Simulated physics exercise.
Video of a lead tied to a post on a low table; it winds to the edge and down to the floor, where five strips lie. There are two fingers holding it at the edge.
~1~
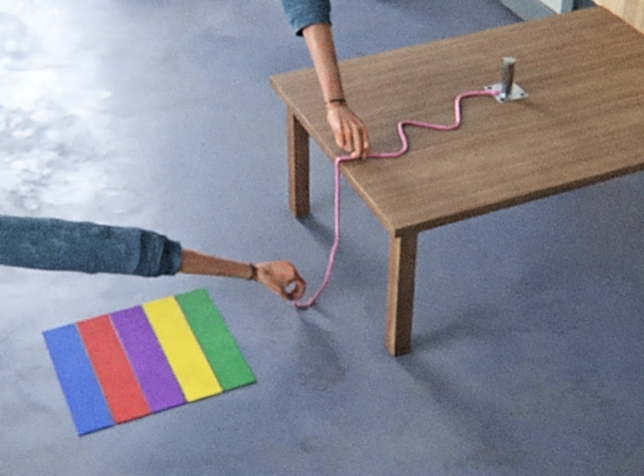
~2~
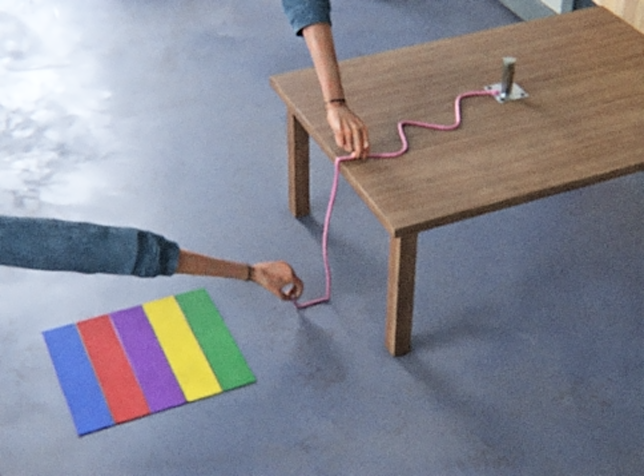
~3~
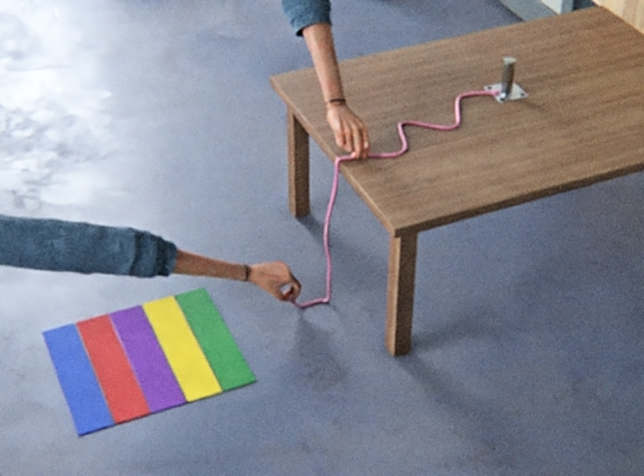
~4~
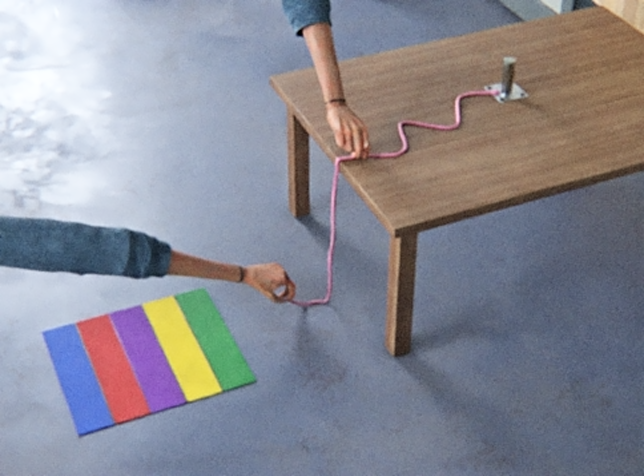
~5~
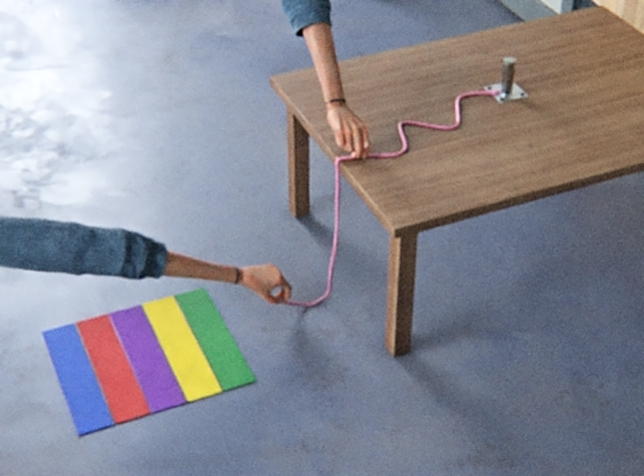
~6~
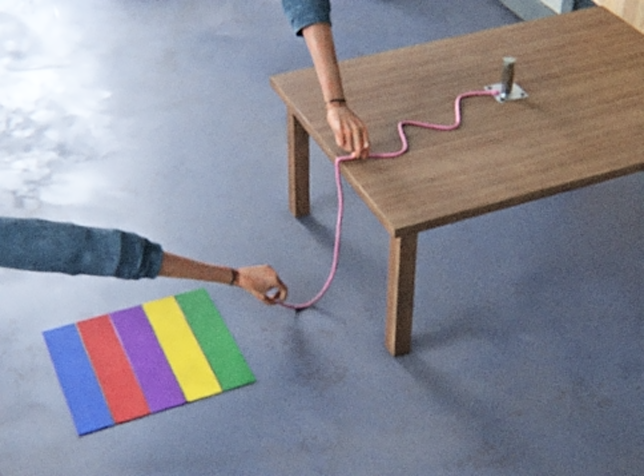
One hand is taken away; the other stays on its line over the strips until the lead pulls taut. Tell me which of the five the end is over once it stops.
It is over the red strip.
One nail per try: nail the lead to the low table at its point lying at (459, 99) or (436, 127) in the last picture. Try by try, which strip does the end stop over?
It ends on red the first time and on purple the second time.
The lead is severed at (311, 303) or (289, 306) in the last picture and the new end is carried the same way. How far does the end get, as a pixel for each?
Case by case it comes to about (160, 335) and then about (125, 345).
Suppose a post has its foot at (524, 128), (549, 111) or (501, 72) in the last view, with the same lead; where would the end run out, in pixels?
The places are (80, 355), (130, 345) and (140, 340).
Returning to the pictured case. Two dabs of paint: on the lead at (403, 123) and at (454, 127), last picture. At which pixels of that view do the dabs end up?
(377, 138) for the first, (420, 122) for the second.
A little later, end near (172, 332); over yellow.
Next, end near (133, 343); over purple.
When it is tight, end near (109, 350); over red. The end stops over the red strip.
